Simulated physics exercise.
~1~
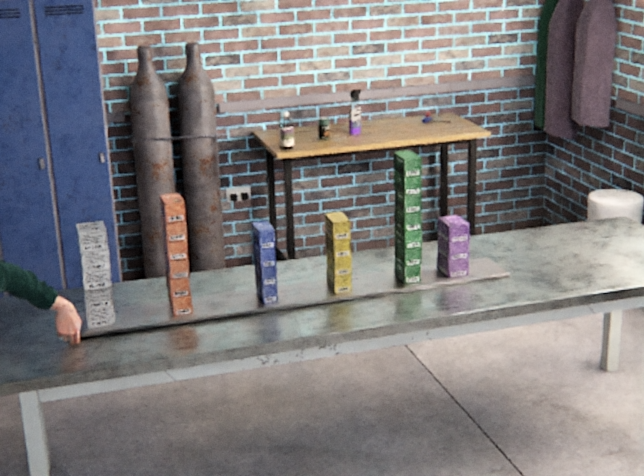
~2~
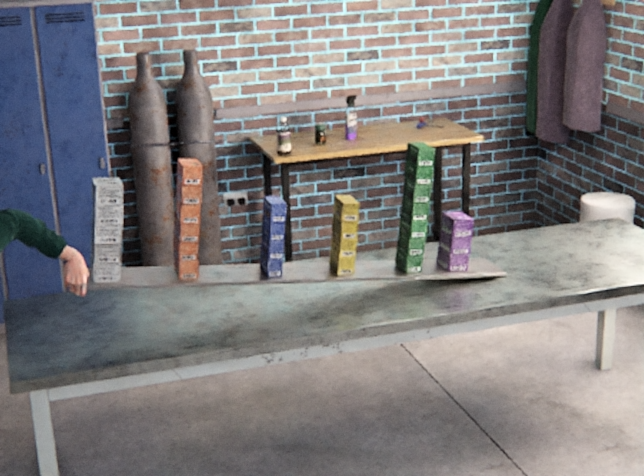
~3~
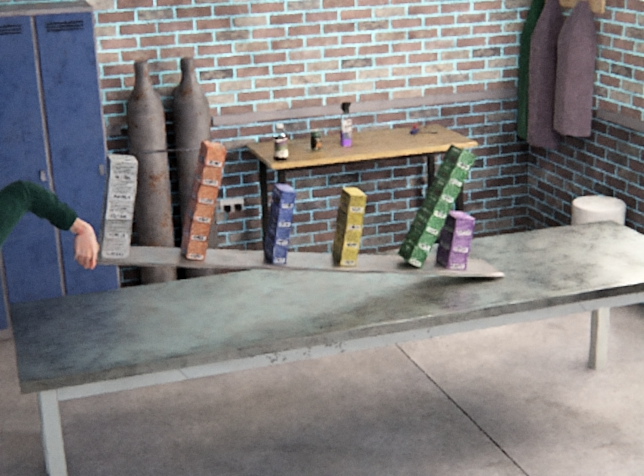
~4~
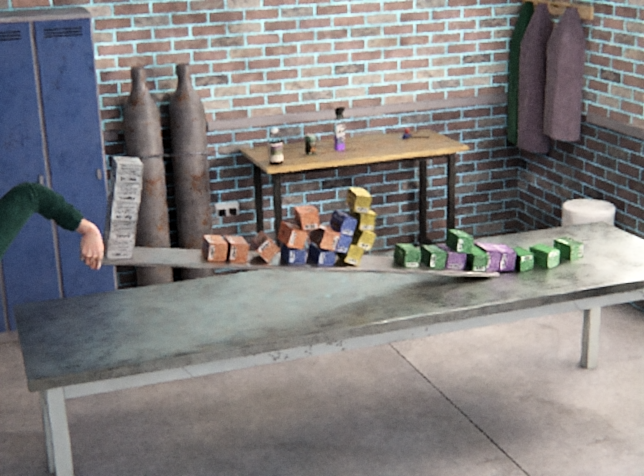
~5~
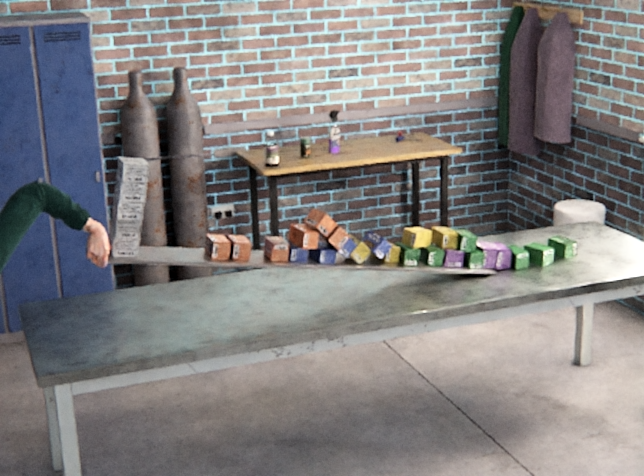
A green-sleeved arm at the left holds the end of a long board on a grey metal table, seen from slightly above in a brick-walled workshop with blue lockers and gas cylinders. On the board stand six columns of small packets, from left pale grey, orange, blue, yellow, tall green and short purple. The hand lifts the left end, and the columns begin to lean right. Green topples down the slope with purple, while orange collapses against blue and yellow. Blue and yellow then tumble too, leaving five coloured piles strewn rightward and only the pale column standing.
